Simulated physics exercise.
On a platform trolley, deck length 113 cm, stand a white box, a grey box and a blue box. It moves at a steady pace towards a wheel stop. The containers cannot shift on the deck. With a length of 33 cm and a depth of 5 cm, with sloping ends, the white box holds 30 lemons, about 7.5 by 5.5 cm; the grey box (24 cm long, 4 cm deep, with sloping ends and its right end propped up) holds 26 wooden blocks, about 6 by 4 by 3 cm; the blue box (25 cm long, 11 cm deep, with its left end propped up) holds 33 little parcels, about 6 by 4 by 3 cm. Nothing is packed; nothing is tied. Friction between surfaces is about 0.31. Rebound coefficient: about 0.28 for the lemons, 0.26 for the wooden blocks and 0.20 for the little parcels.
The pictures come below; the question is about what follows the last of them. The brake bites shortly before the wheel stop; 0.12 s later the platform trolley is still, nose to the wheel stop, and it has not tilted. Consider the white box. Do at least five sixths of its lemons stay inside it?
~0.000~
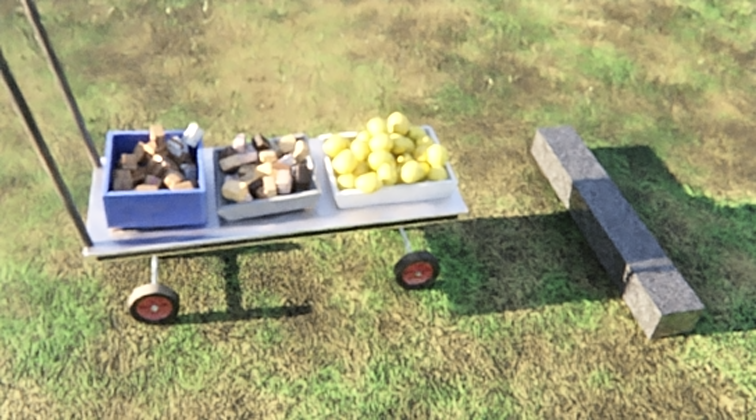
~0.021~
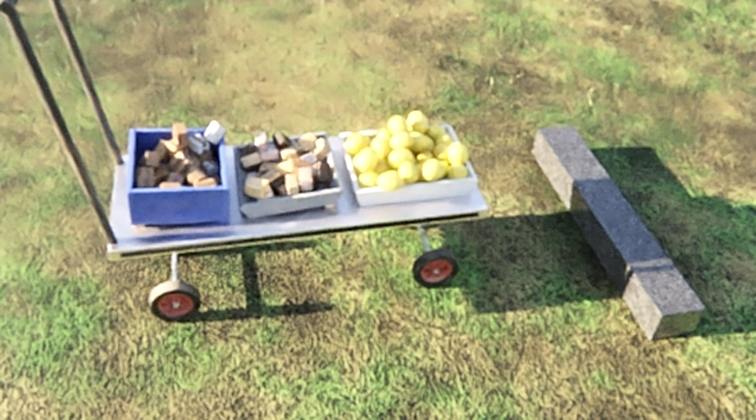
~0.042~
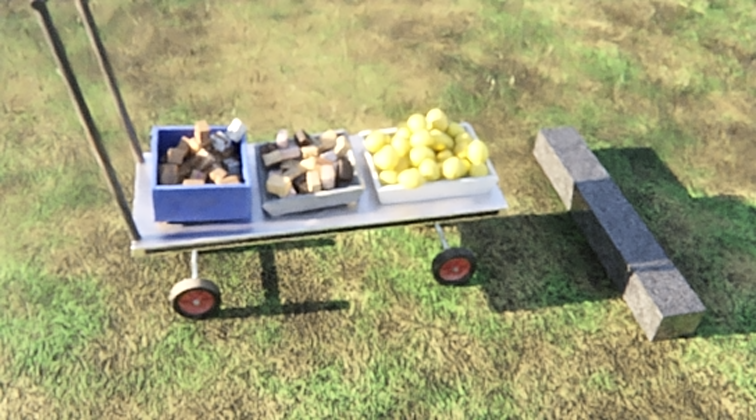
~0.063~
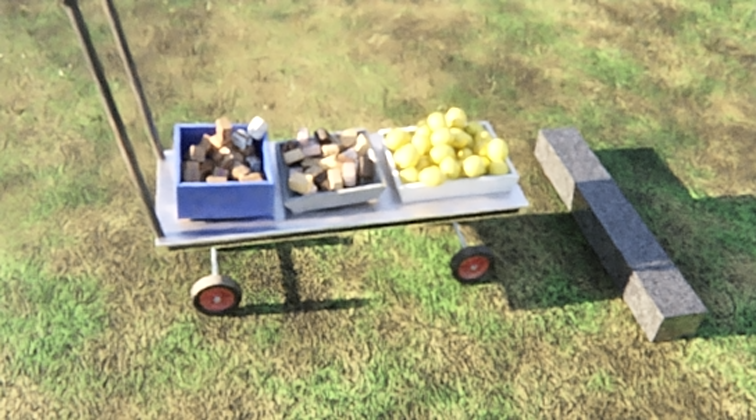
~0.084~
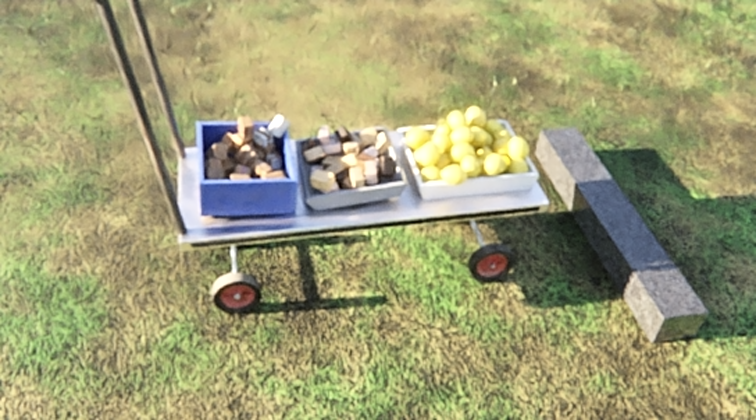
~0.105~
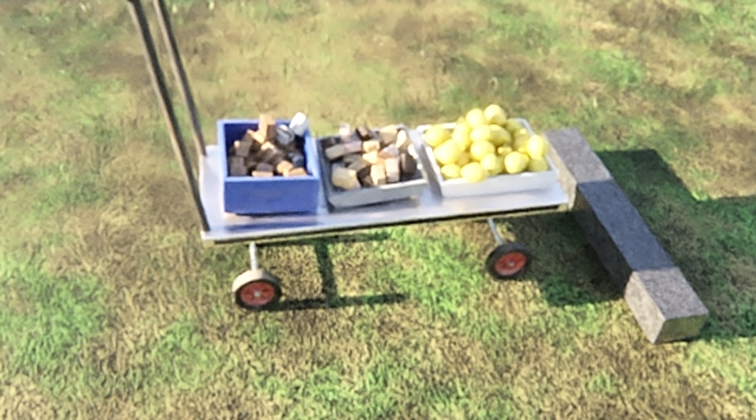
A sixth is surpassed.
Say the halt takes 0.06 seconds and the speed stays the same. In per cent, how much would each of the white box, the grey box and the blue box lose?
Result - white box: 60 percent, grey box: 60 percent, blue box: 10 percent.
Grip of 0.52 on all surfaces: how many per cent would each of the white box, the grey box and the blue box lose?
White box 50, grey box 40, blue box 10 per cent.
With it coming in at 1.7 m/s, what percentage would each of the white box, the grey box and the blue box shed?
Then the white box sheds 20 per cent of its load, the grey box 10 per cent, and the blue box 10 per cent.
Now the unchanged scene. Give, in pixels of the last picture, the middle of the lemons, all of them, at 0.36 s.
Centre approx. (615, 146).
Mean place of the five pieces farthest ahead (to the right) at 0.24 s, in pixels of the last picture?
Their centre is around (619, 134).
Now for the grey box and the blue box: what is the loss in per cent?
Grey box: 55 %; blue box: 5 %.
After 0.14 s, it begins to slow.
After 0.24 s, the white box is down by 3 of 30, the grey box is down by 1 of 26 and the blue box is down by 1 of 33.
After 0.36 s, the white box is down by 10 of 30, the grey box is down by 11 of 26 and the blue box is down by 2 of 33.
After 0.59 s, the white box is down by 16 of 30, the grey box is down by 14 of 26 and the blue box is down by 2 of 33.
Outcome (at 1.09 s), the white box is down by 16 of 30, the grey box is down by 14 of 26 and the blue box is down by 2 of 33. Asked share, 16 of 30, 53 per cent.
